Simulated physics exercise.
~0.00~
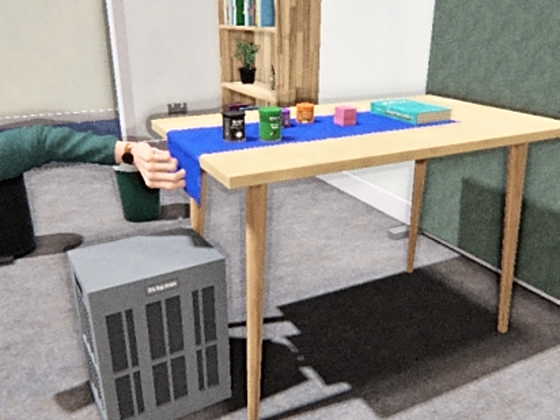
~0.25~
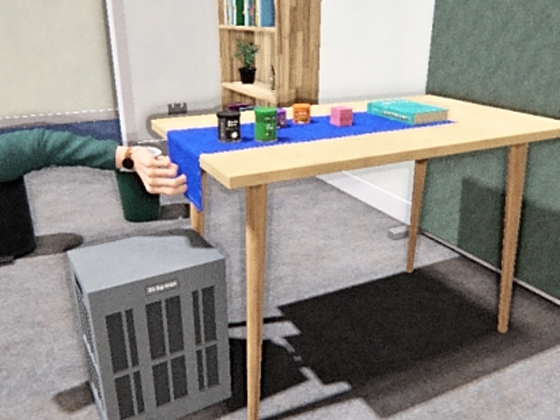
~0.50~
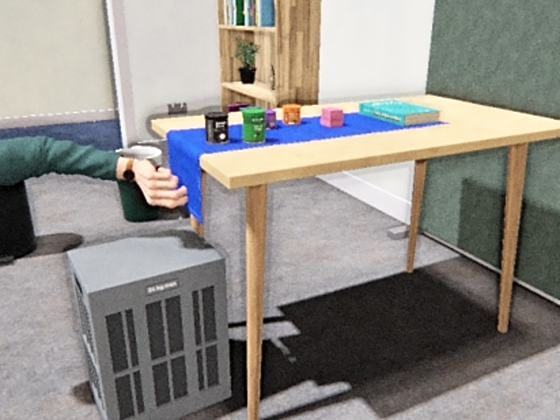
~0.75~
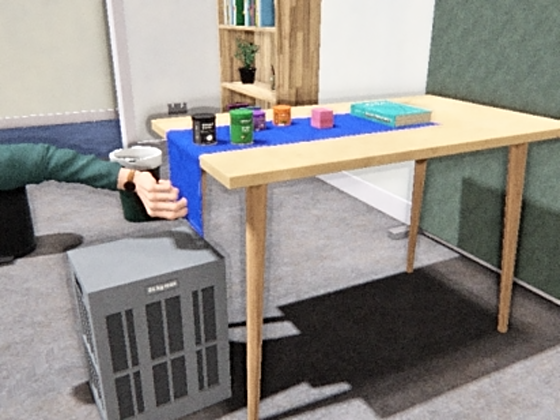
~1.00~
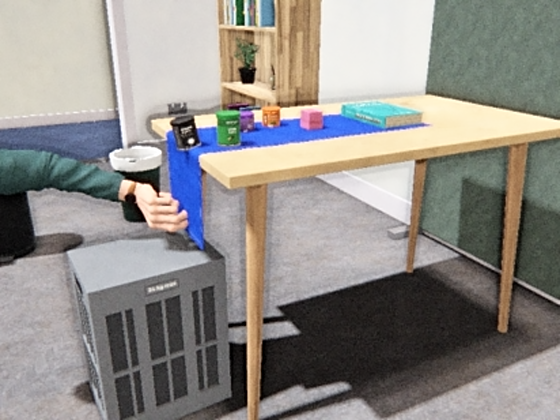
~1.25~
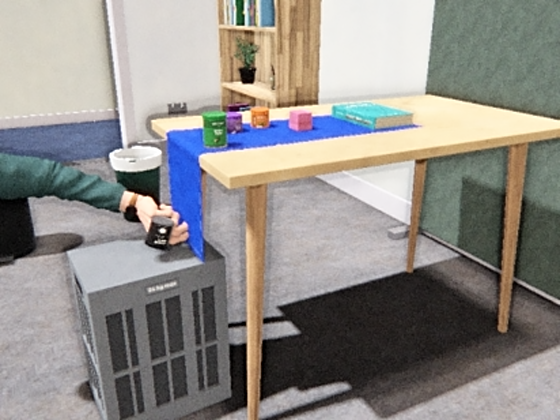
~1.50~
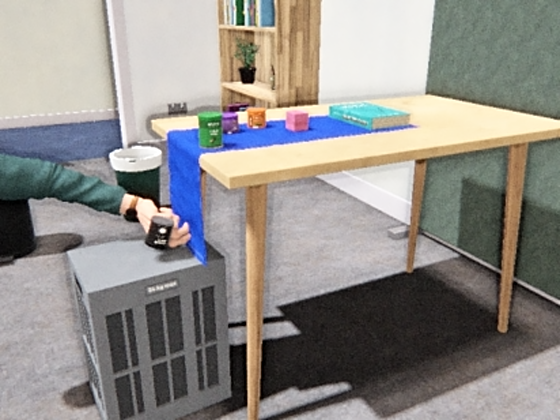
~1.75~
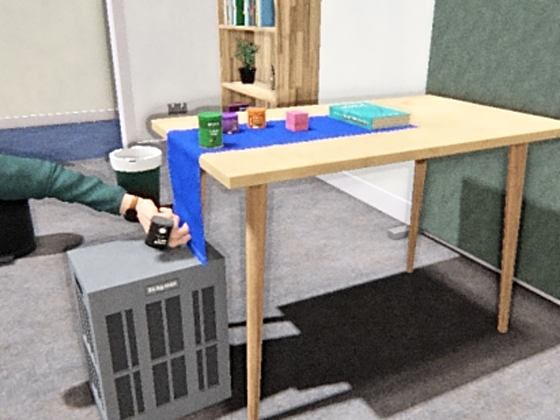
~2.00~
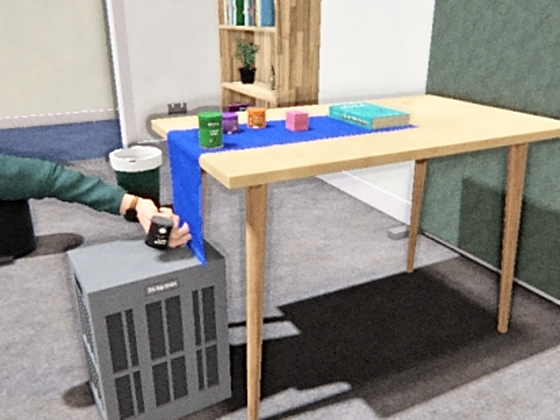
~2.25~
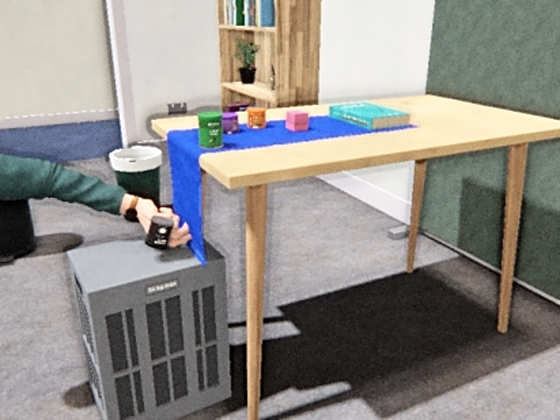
A hand drew a blue cloth down over the left end of a wooden table, carrying the things on it leftward until the black can tipped off the edge and ended up by the hand above a grey crate, while the rest stayed on the table.
